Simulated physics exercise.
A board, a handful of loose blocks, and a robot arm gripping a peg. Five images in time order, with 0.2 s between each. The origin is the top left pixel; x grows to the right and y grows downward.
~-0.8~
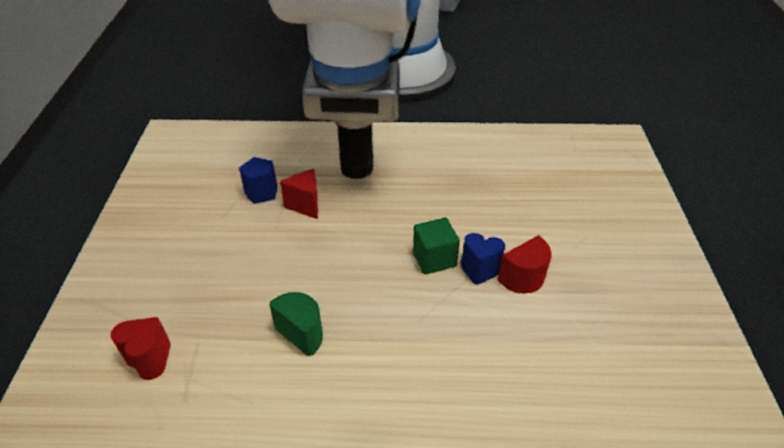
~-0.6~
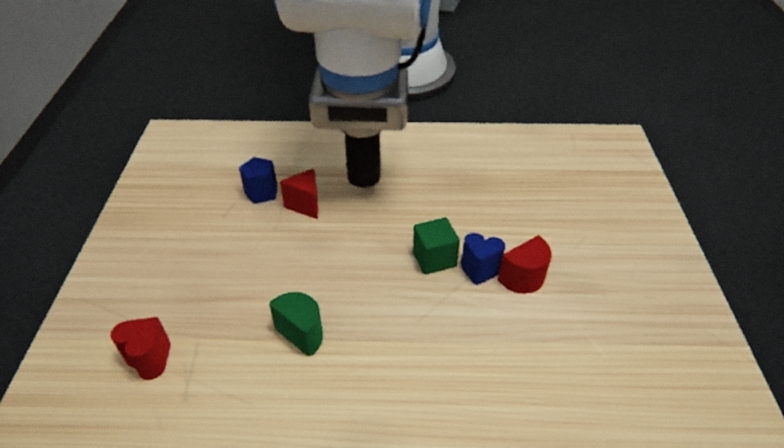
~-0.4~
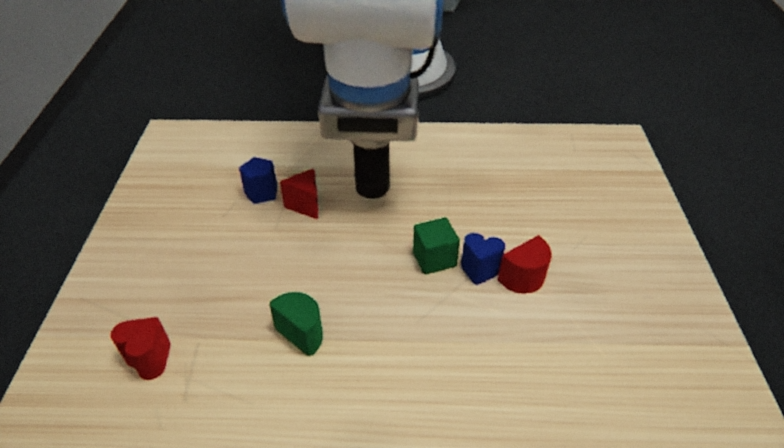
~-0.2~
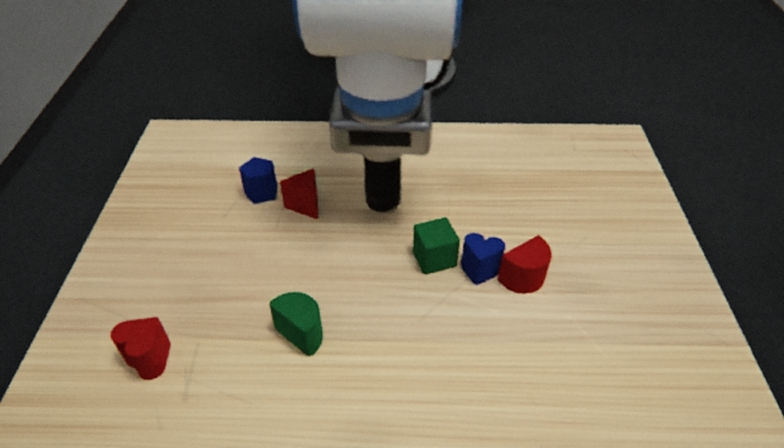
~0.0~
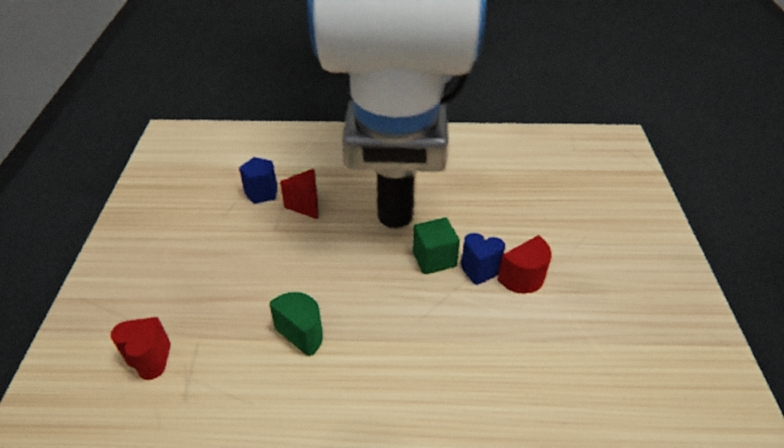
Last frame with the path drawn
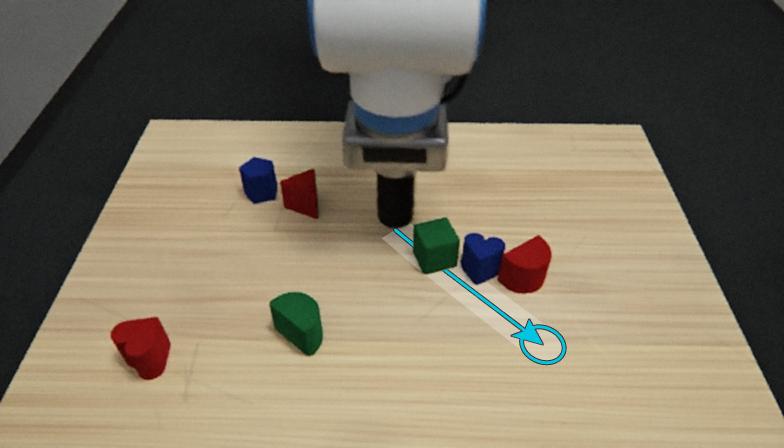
At the start, a robot arm holds a dark peg near the back of a wooden table scattered with red, green and blue blocks. The arm moves the peg steadily forward and to the right, until it is just left of the green four-sided block, while all the blocks stay still.
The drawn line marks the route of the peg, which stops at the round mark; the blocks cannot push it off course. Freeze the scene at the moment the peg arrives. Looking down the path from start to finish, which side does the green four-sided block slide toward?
To the path's right.
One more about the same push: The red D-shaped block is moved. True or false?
This is false.
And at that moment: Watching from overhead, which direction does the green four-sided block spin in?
It goes clockwise.
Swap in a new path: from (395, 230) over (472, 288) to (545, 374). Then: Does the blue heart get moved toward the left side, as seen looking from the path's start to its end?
Yes
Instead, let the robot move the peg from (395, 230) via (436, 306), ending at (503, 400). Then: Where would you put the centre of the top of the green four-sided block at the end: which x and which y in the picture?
The middle of its top is at (463, 253).
The drawn path runs from (395, 230) to (543, 344).
On the path given first. One third of the way, peg at (440, 252); green four-sided block at (467, 263), turned 10° anticlockwise; blue heart at (492, 245).
Two thirds of the way, peg at (491, 290); green four-sided block at (517, 307); blue heart at (497, 243).
At the end, peg at (547, 332); green four-sided block at (566, 357), turned 20° clockwise; blue heart at (497, 243); red D-shaped block not moved.
